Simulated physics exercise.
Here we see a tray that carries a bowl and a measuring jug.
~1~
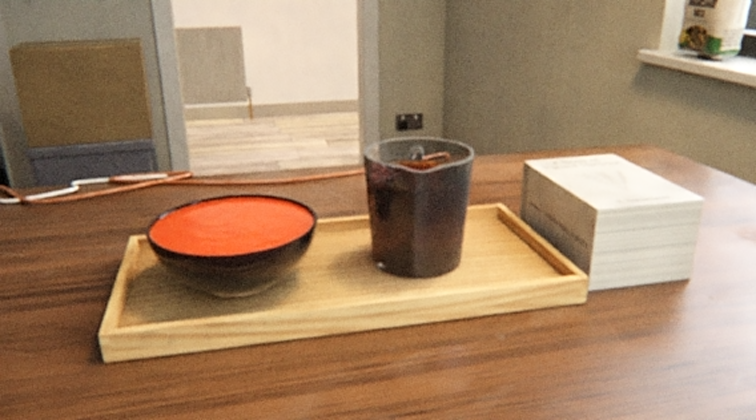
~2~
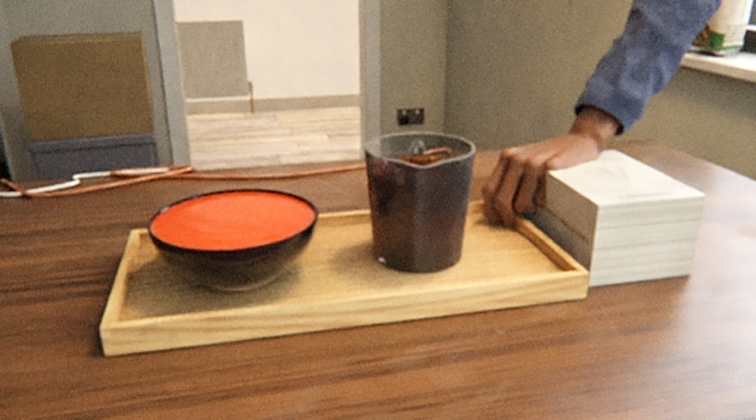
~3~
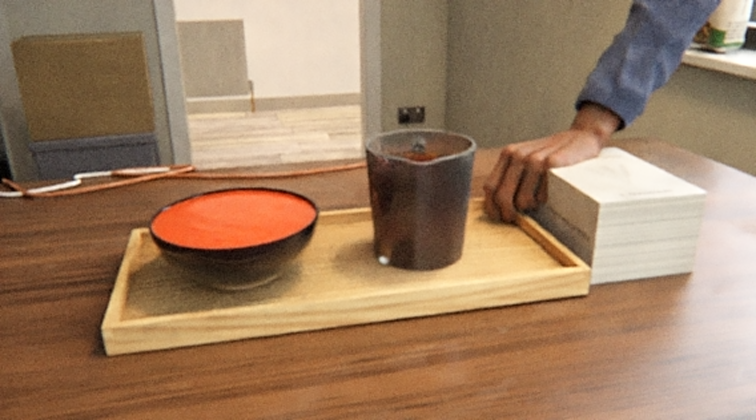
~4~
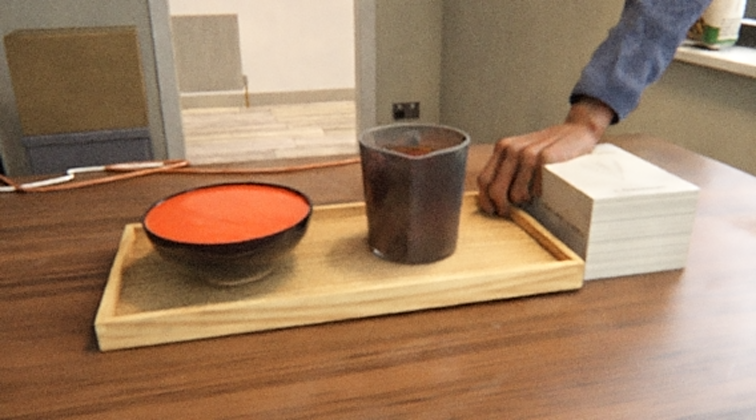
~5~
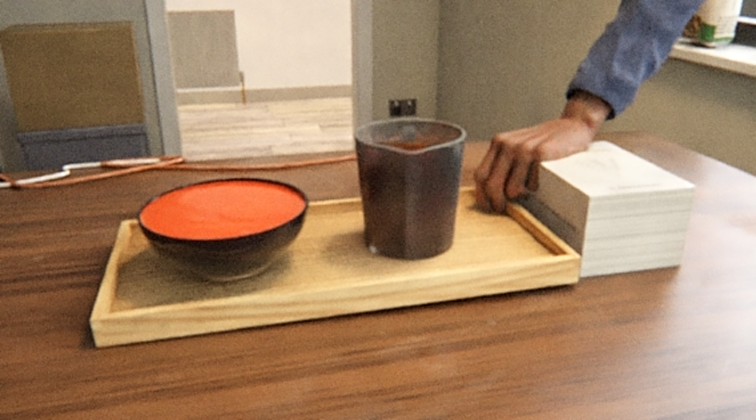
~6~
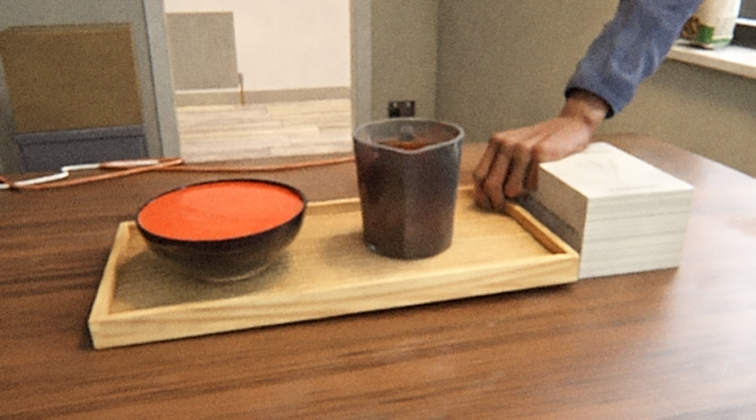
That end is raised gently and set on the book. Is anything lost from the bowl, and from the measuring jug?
Bowl: Yes; measuring jug: No.
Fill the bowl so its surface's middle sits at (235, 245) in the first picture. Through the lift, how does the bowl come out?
No loss.
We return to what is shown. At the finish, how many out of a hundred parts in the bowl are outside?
Something like 34 percent, I reckon.
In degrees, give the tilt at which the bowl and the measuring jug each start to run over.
About 4 and 25 degrees.
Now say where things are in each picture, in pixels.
In the first picture, the tray lies flat; bowl (236, 247) nearly full; measuring jug (418, 204) about three quarters full; book (646, 245).
In the second picture, a hand takes the end of the tray; bowl nearly full, surface at (235, 220); measuring jug about three quarters full, surface at (419, 169).
In the third picture, the end has come up a little; bowl (239, 240) nearly full; measuring jug (419, 196) about three quarters full.
In the fourth picture, slope near 1°; bowl nearly full, surface at (230, 213); measuring jug about three quarters full, surface at (414, 160); book (642, 234).
In the fifth picture, the tray slopes by about 1°; bowl (228, 231) nearly full; measuring jug (409, 185) about three quarters full.
In the sixth picture, the end is rising; bowl nearly full, surface at (224, 209); measuring jug about three quarters full, surface at (408, 155); book (636, 233).
Soon after, the tray slopes by about 7°; bowl, some has gone over its rim; measuring jug, nothing has left it.
Later, the tray slopes by about 14°; bowl, some has gone over its rim; measuring jug, nothing has left it.
In the end, the tray slopes by about 13°, resting on the book; bowl, some has gone over its rim; measuring jug, nothing has left it.
